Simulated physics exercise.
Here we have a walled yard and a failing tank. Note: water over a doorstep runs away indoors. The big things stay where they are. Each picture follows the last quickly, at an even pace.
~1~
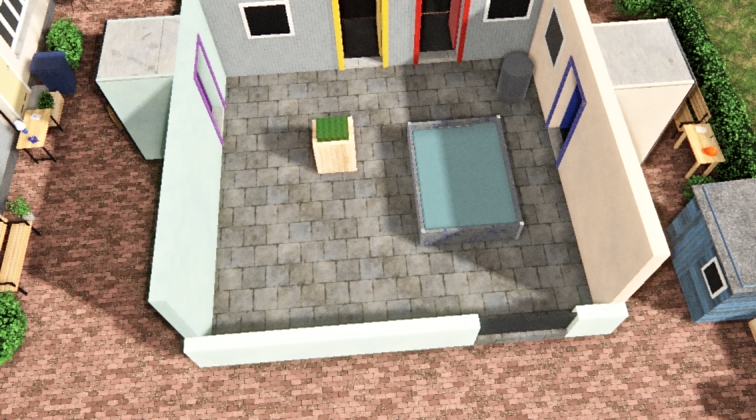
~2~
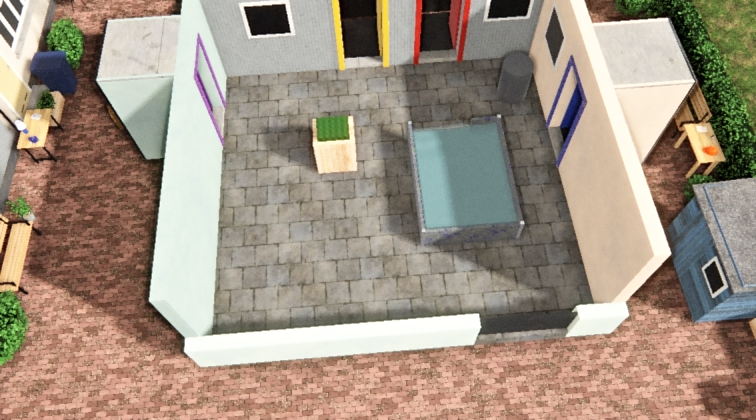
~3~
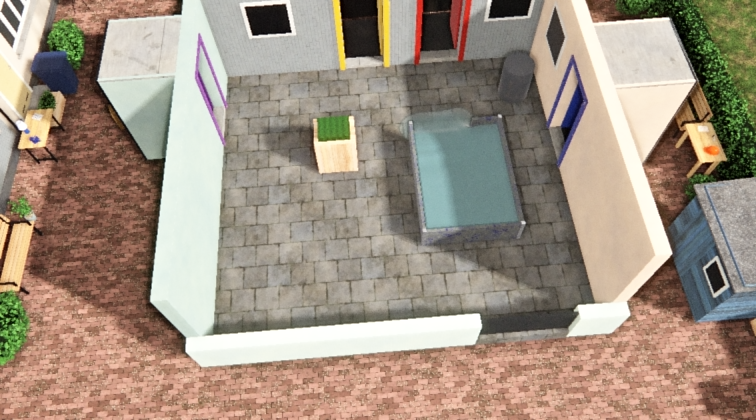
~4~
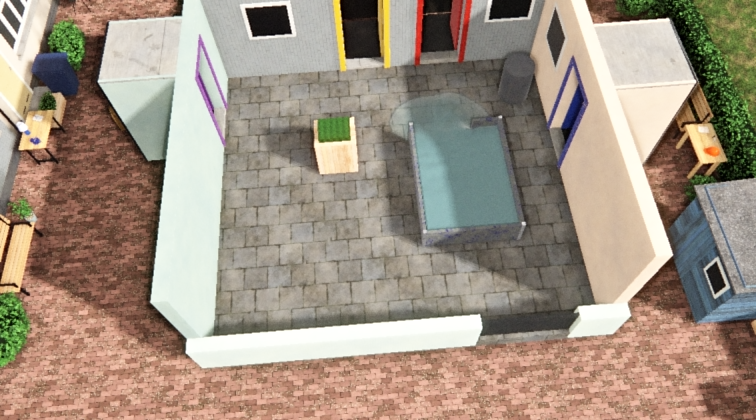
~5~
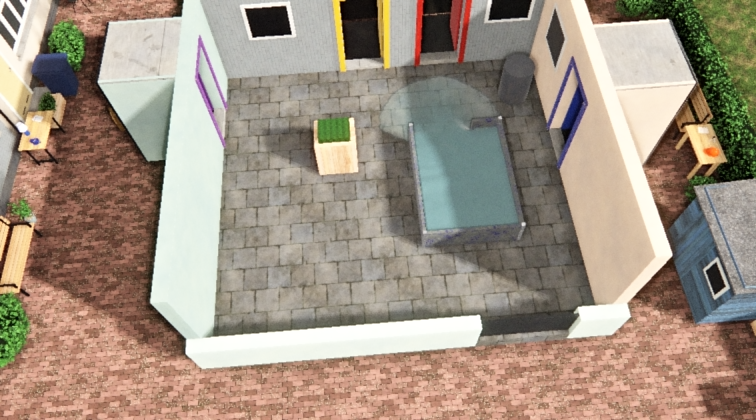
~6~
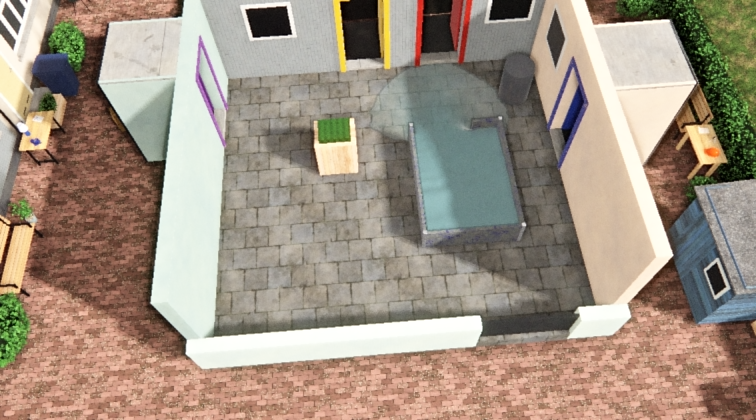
In a walled, stone-paved yard beside a grey building, an open tank of blue-green water stands still near a wooden planter with a green top. Water breaks out through a gap on the tank's far side, then spreads across the paving in a widening, rounded sheet toward the building's yellow-edged and red-edged doorways.
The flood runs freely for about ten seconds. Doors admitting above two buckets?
As I see it, the red door is going to let through more than allowed. The purple door is going to let through no more than allowed. The blue door is going to let through no more than allowed. The yellow door is going to let through more than allowed.
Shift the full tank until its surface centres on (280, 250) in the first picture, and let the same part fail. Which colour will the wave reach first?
Observation: The purple one.
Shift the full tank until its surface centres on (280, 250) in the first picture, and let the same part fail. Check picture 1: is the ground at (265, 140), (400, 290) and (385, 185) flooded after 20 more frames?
Check in sequence: Soaked through, still parched, still parched.
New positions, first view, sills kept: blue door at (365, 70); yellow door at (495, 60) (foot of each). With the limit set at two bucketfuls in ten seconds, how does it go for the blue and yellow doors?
Note: Blue beats the limit, yellow beats the limit.
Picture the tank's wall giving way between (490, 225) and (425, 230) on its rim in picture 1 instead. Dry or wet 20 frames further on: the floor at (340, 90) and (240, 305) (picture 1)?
Note: Point one unreached; point two inundated.
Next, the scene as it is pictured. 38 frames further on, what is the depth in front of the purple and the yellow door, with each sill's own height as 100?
In order: Roughly 80 % and 120 %.
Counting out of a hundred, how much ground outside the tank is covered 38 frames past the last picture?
Some 60 per cent.
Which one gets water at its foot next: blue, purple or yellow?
It's the yellow-painted one.
A moment on, water covers 15 % of the floor; the red door over two buckets in, the purple door not reached, the blue door not reached, the yellow door wet at the sill, nothing in.
Next, water covers 20 % of the floor; the red door far over two buckets in, the purple door not reached, the blue door not reached, the yellow door over two buckets in.
Then, water covers 30 % of the floor; the red door far over two buckets in, the purple door wet at the sill, nothing in, the blue door wet at the sill, nothing in, the yellow door over two buckets in.
Later, water covers 60 % of the floor; the red door far over two buckets in, the purple door under two buckets in, the blue door wet at the sill, nothing in, the yellow door far over two buckets in.
In the end, water covers 90 % of the floor; the red door far over two buckets in, the purple door under two buckets in, the blue door wet at the sill, nothing in, the yellow door far over two buckets in.
